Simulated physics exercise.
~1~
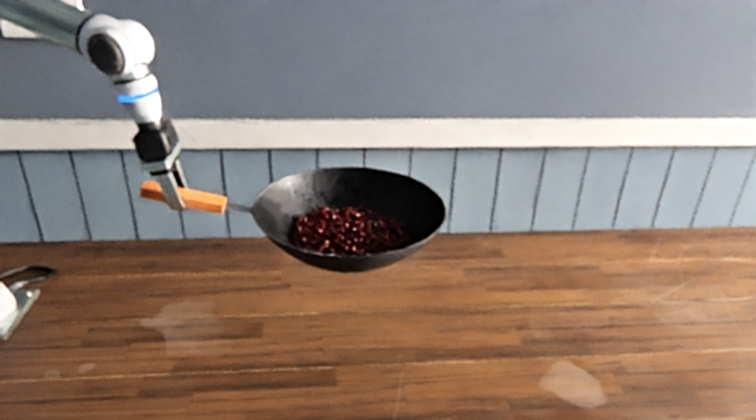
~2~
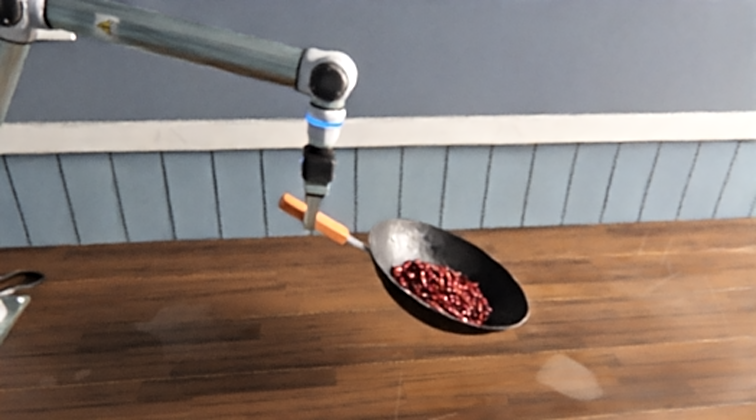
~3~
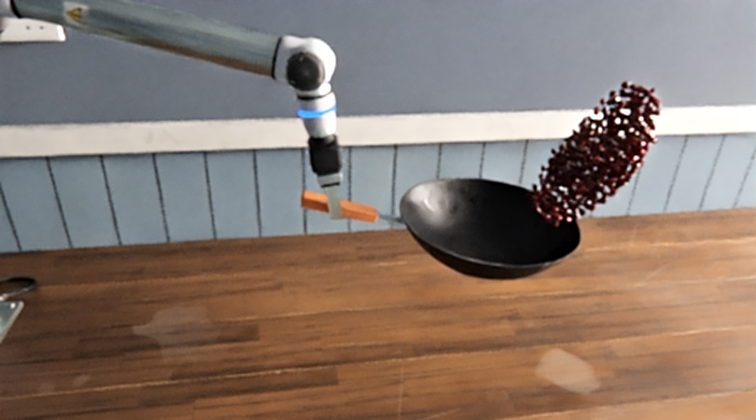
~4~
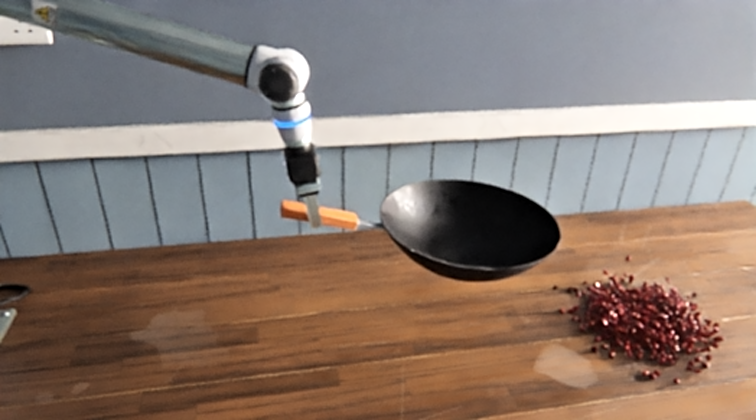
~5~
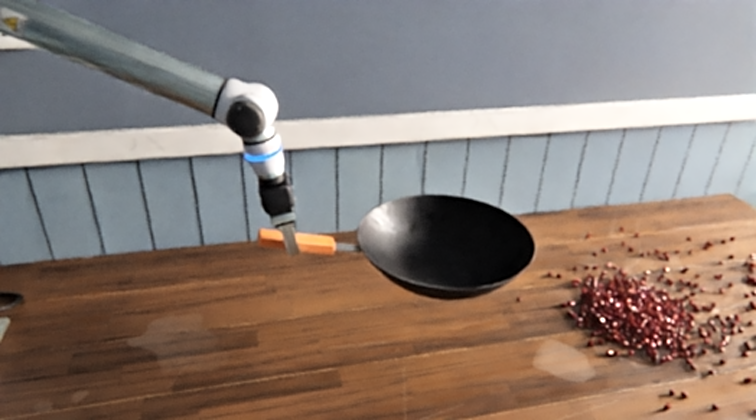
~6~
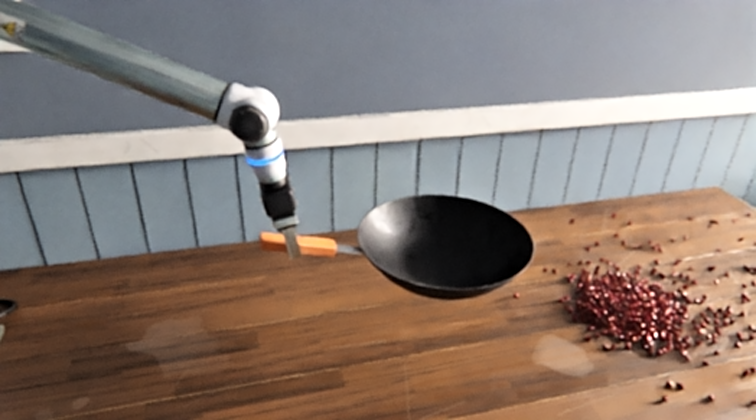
A robot arm gripping a black wok by its orange handle swung it to the right, dipping and then jerking it up, so the dark red beans flew out and landed in a scattered heap on the wooden table, leaving the wok empty.
